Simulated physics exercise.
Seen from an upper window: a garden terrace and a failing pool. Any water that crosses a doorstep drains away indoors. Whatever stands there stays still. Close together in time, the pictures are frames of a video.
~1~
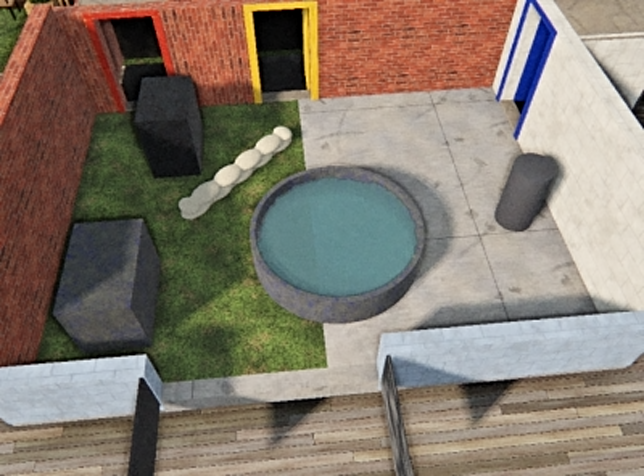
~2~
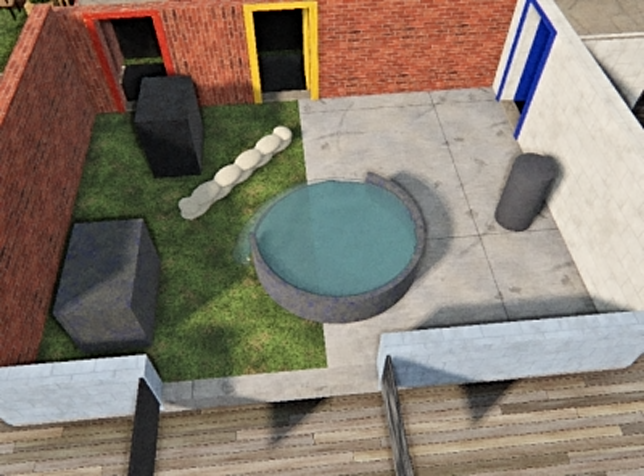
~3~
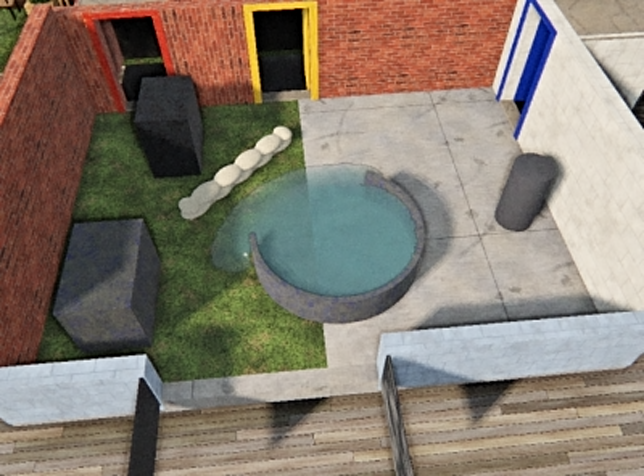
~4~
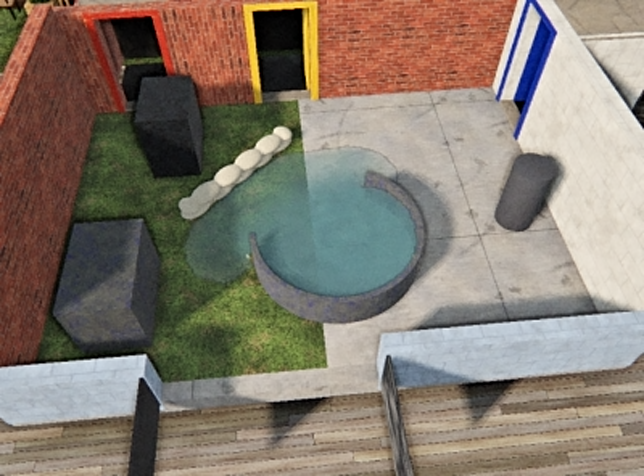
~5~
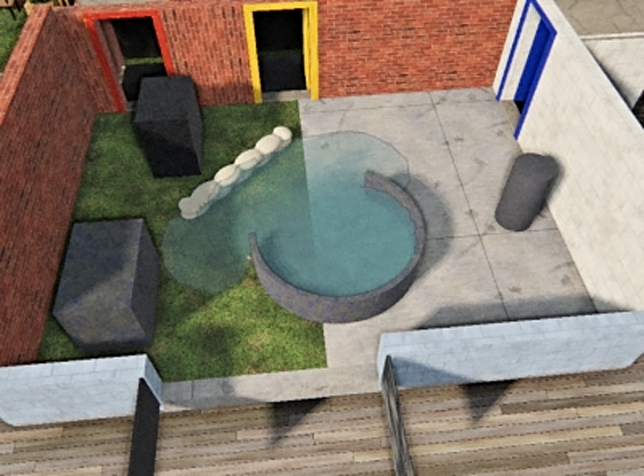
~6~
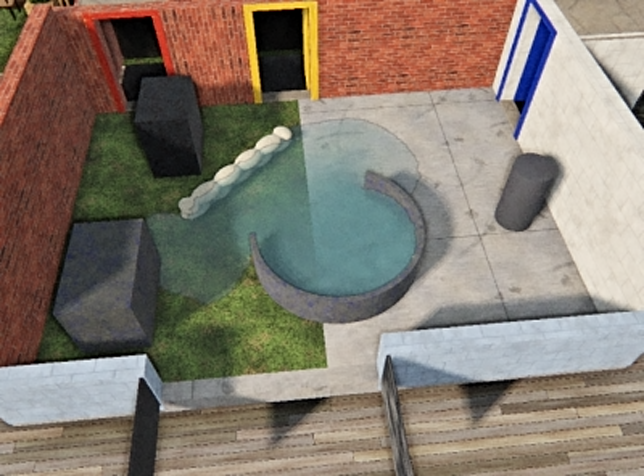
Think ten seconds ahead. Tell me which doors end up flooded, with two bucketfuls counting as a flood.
As I see it, the red door will allow in no excess; the yellow door will allow in an excess; the blue door will allow in an excess.
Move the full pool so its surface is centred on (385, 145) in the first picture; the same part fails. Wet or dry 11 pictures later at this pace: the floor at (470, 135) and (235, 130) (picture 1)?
I'd say watered for the first and watered for the second.
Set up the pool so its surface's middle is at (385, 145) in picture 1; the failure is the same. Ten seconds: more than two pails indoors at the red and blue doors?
Red door floods; blue door takes more.
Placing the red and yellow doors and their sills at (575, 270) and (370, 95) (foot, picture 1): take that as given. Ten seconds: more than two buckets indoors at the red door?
I'd say the red door remains short of it.
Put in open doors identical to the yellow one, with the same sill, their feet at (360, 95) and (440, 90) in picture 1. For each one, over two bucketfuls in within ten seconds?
Exceeds the threshold, exceeds the threshold.
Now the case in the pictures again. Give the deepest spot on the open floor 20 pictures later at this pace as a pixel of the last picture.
Look close to (486, 92).
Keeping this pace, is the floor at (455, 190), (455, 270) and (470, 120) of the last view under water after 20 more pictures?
Point 1: Not wet; point 2: Not wet; point 3: Drenched.
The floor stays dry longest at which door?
Door: The red door.
A moment on, water covers 30 % of the floor; the red door not reached, the yellow door under two buckets in, the blue door not reached.
Next, water covers 35 % of the floor; the red door not reached, the yellow door over two buckets in, the blue door not reached.
Then, water covers 60 % of the floor; the red door not reached, the yellow door over two buckets in, the blue door under two buckets in.
Later, water covers 80 % of the floor; the red door wet at the sill, nothing in, the yellow door over two buckets in, the blue door far over two buckets in.
In the end, water covers 95 % of the floor; the red door wet at the sill, nothing in, the yellow door over two buckets in, the blue door far over two buckets in.
